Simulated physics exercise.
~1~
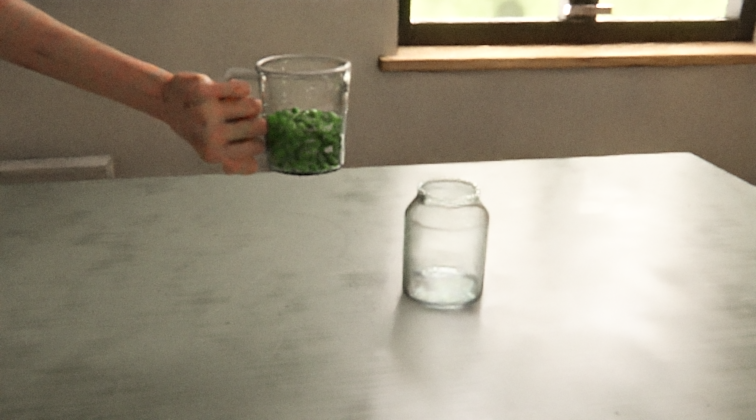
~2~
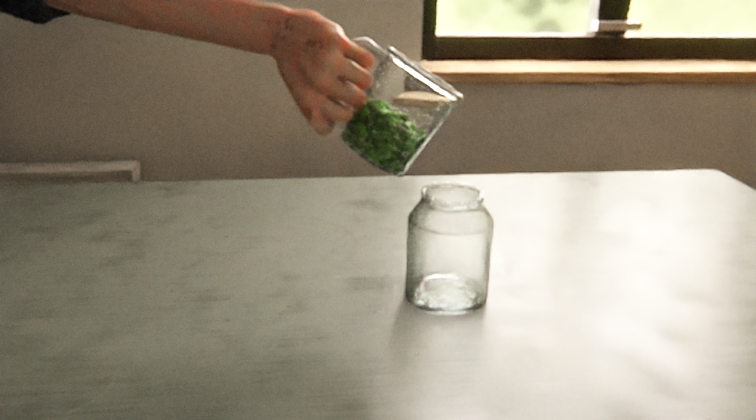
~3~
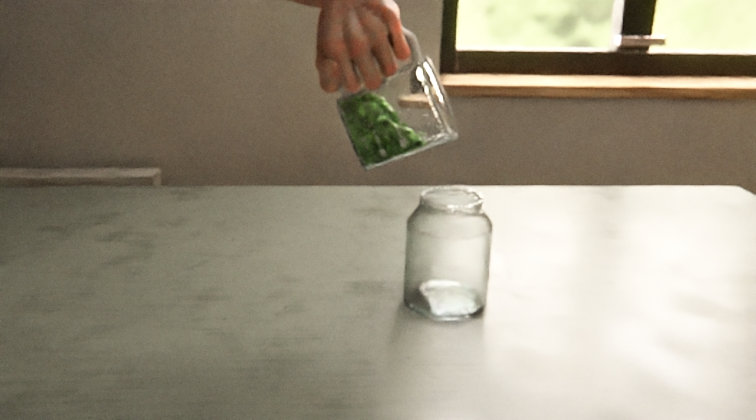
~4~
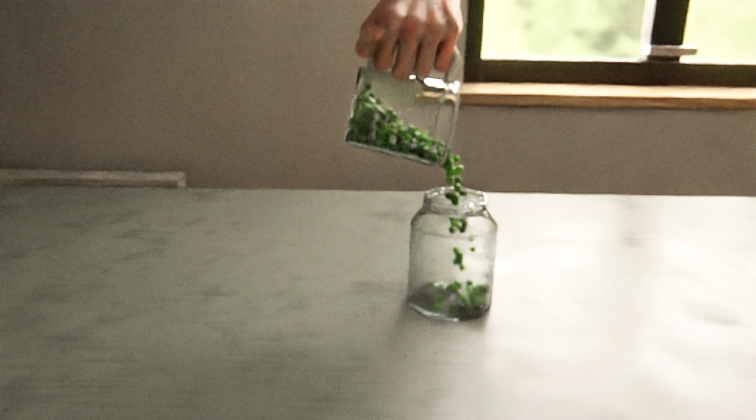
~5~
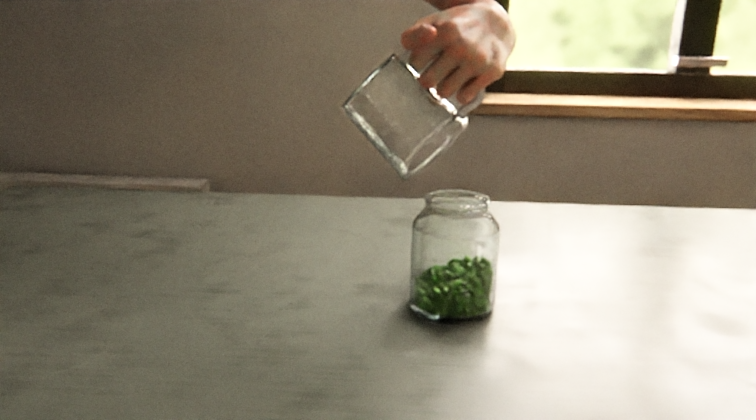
A hand holding a clear glass cup by its handle, part filled with small bright green pieces, moves in from the left above a pale grey-green table. An open, empty glass jar stands on the table, seen from slightly above, with a plain wall and a bright window behind. The cup moves right and tilts toward the jar while the view drifts slightly sideways. As it tips further, the green pieces tumble over its rim and drop into the jar. Finally the cup is tipped upside down and empty, and the pieces lie heaped in the jar, with none spilt on the table.
